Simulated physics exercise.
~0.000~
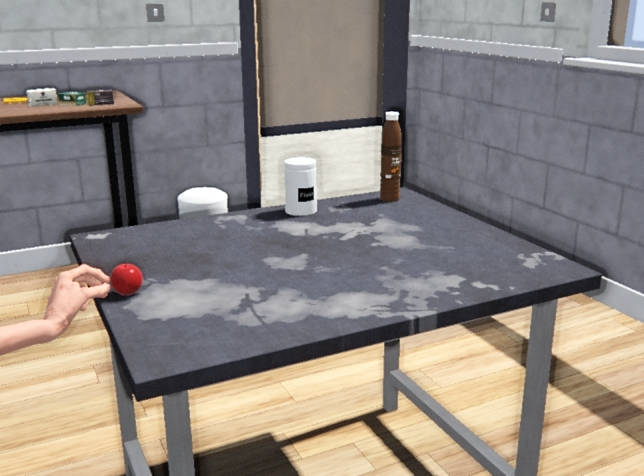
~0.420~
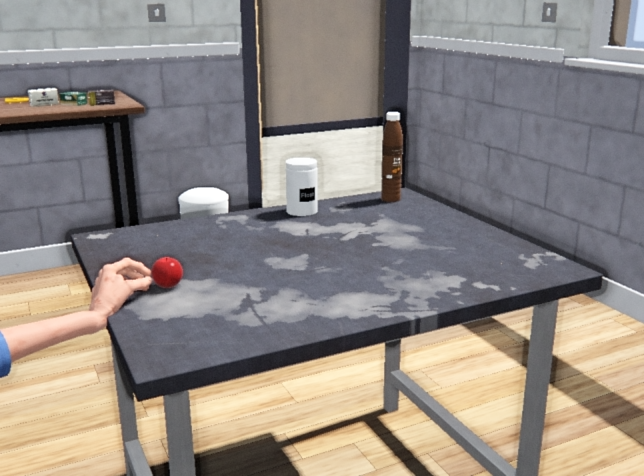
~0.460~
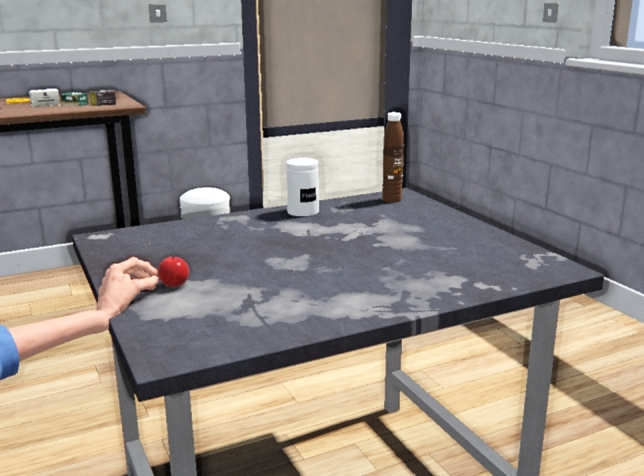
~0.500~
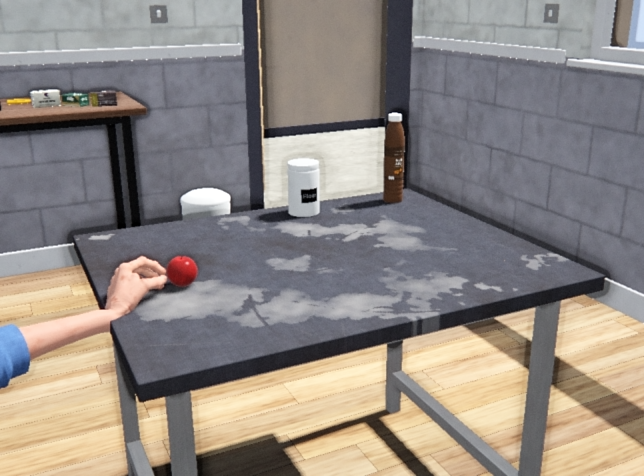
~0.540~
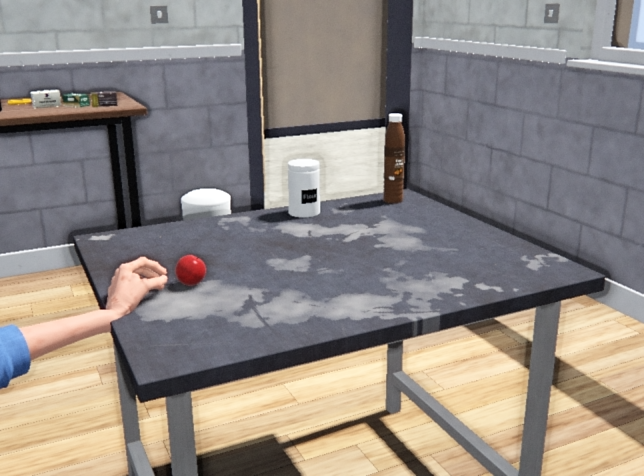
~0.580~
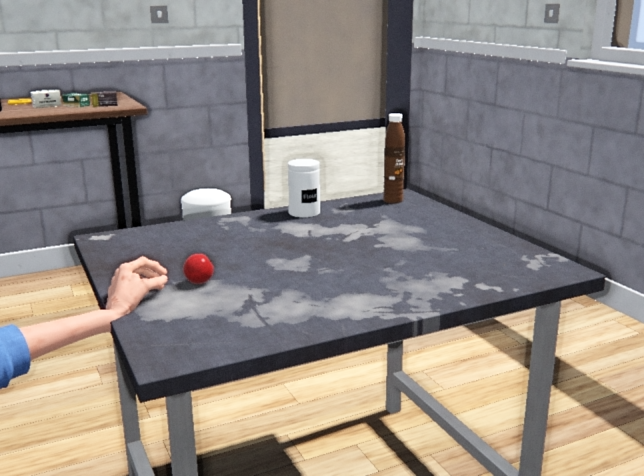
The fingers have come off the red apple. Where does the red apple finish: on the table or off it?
On the table.
Around 0.78 s, red apple displaced well along near (230, 264).
Around 0.98 s, red apple displaced well along near (252, 260).
Finally (1.7 s), moved from the start, red apple. Final places as the last picture's camera would see them, red apple near (268, 257).
